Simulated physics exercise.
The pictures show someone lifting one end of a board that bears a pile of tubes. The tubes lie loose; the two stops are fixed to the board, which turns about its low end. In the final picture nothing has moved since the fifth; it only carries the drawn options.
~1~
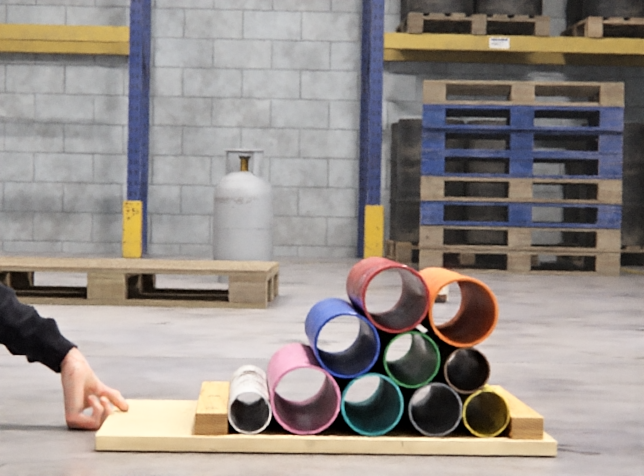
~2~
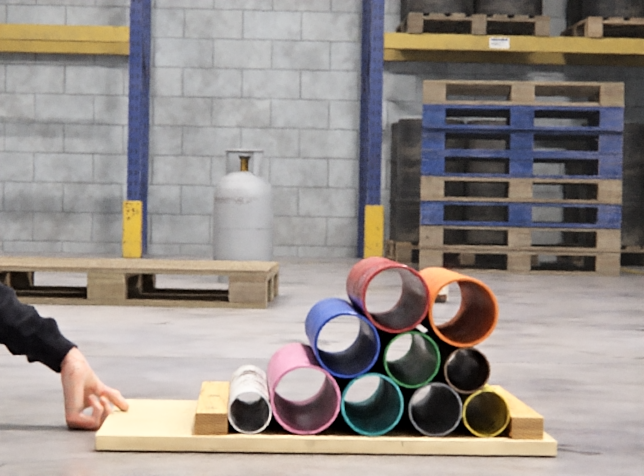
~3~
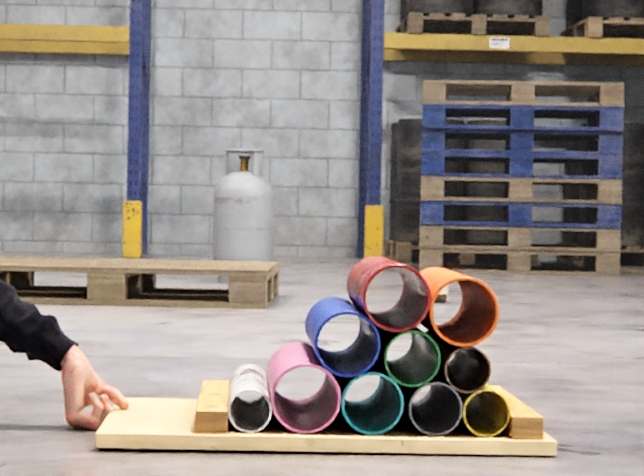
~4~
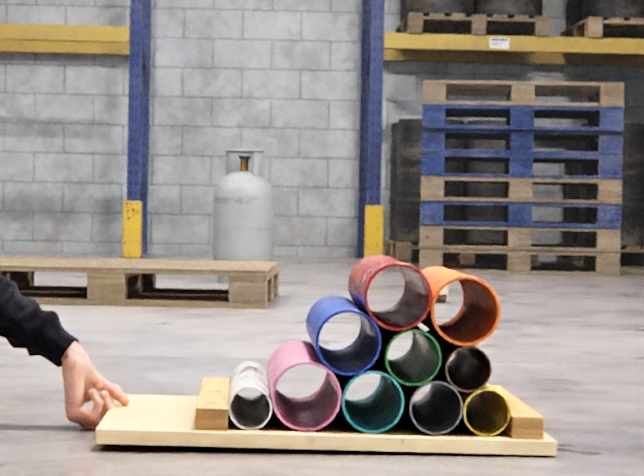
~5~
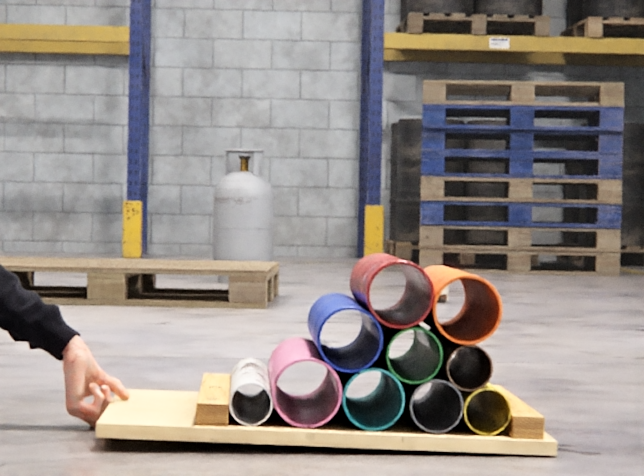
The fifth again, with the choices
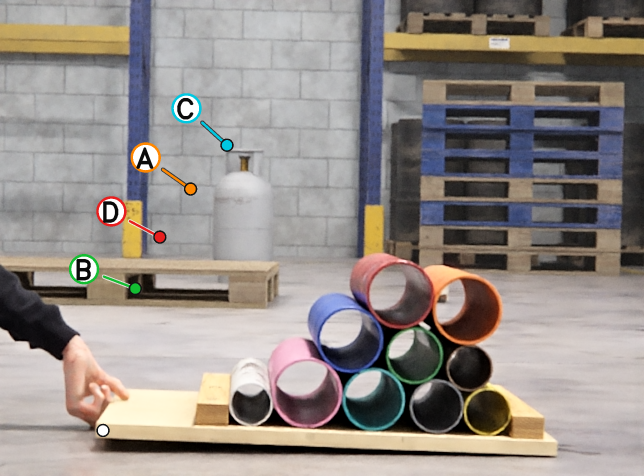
In a warehouse, a hand at left slightly lifting one end of a wooden board bearing a stack of colourful tubes.
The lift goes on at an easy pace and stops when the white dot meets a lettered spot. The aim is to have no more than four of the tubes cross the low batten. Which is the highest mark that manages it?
Raise it to B.
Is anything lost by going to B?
At B: Yes.
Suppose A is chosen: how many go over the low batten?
At A the number is five.
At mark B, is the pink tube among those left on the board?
Yes, with B.
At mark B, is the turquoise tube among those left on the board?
Yes.
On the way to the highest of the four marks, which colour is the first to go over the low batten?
First is the orange one.
On the marked copy, A at (191, 189); B at (136, 288); C at (227, 145); D at (160, 237); the white dot at (103, 431).
With B. Early on, board at 14°.
Further on, board at 20°.
At the end, board at 20°, two over the low batten (orange, red).
As for the rest, A five over the low batten; C five over the low batten; D five over the low batten.
